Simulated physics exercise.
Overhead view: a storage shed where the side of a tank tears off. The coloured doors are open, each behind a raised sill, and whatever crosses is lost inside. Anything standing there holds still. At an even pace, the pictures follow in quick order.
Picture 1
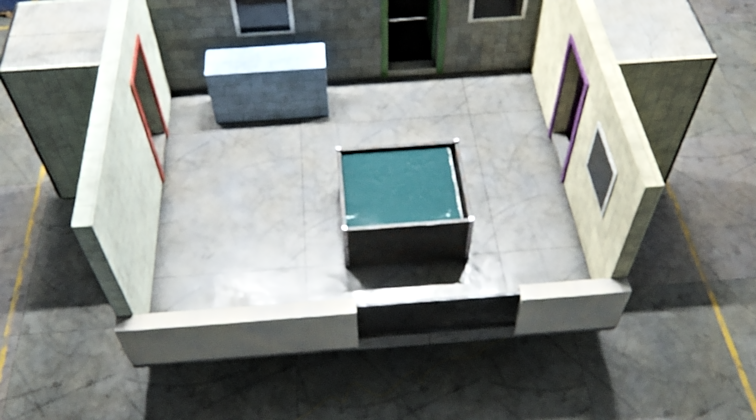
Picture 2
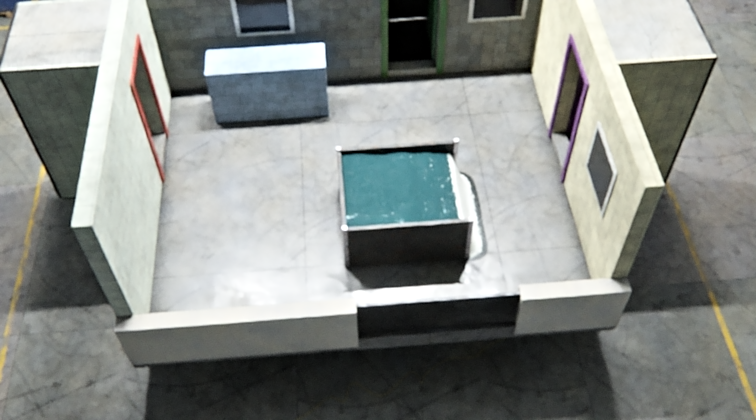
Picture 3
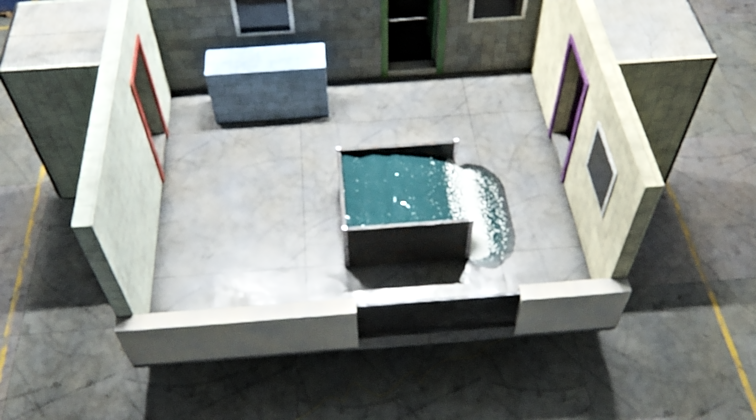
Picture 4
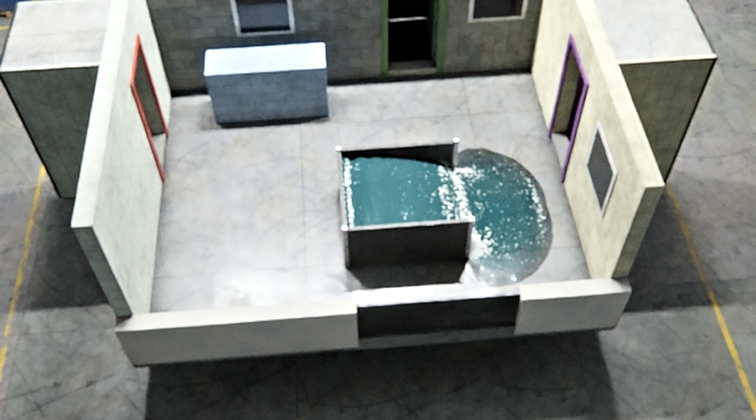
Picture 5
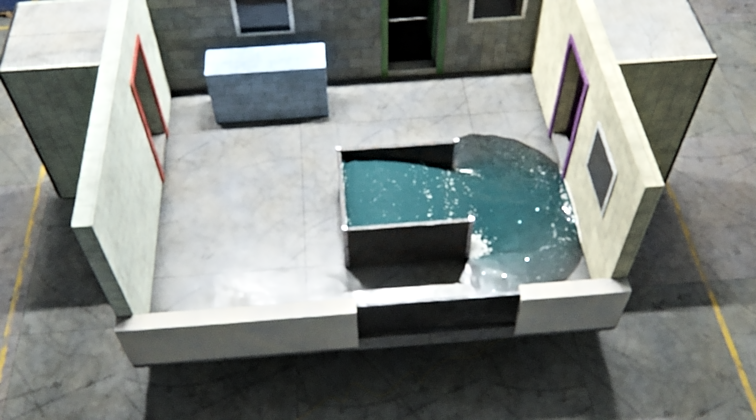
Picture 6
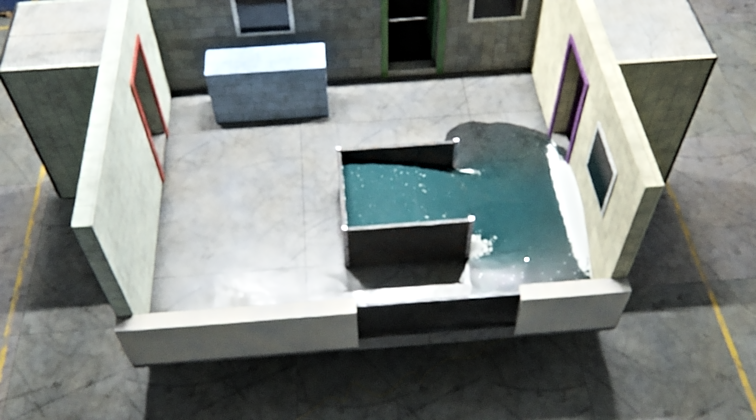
Teal water burst out of the right side of an open square tank, spread across the pale floor in a foaming, rounded sheet, and reached the right wall beside the purple-framed door.
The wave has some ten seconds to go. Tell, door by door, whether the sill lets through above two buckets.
Result: The green door will not go over two buckets, the purple door will be deluged, the red door will not go over two buckets.
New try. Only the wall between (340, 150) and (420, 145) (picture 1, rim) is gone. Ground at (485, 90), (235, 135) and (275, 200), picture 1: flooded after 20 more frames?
Submerged, submerged, bone-dry.
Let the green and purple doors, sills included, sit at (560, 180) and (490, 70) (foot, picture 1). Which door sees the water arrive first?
The one in green.
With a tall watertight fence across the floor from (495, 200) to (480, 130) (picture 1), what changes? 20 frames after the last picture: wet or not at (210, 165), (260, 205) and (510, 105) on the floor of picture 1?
Untouched, untouched, soaked.
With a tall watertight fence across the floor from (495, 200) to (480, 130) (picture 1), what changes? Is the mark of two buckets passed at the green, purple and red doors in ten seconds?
Well, the green one ends up above, next the purple one comes in short, and last the red one comes in short.
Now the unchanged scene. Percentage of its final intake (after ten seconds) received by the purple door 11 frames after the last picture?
I'd put it at 75 percent.
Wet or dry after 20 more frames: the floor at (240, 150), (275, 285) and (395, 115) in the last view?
Point by point: Not yet wet, inundated, inundated.
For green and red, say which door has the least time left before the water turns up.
The green door.
A moment on, water covers 20 % of the floor; the green door not reached, the purple door over two buckets in, the red door not reached.
Next, water covers 30 % of the floor; the green door not reached, the purple door far over two buckets in, the red door not reached.
Then, water covers 60 % of the floor; the green door wet at the sill, nothing in, the purple door far over two buckets in, the red door not reached.
Later, water covers 95 % of the floor; the green door wet at the sill, nothing in, the purple door far over two buckets in, the red door wet at the sill, nothing in.
In the end, water covers 95 % of the floor; the green door wet at the sill, nothing in, the purple door far over two buckets in, the red door wet at the sill, nothing in.
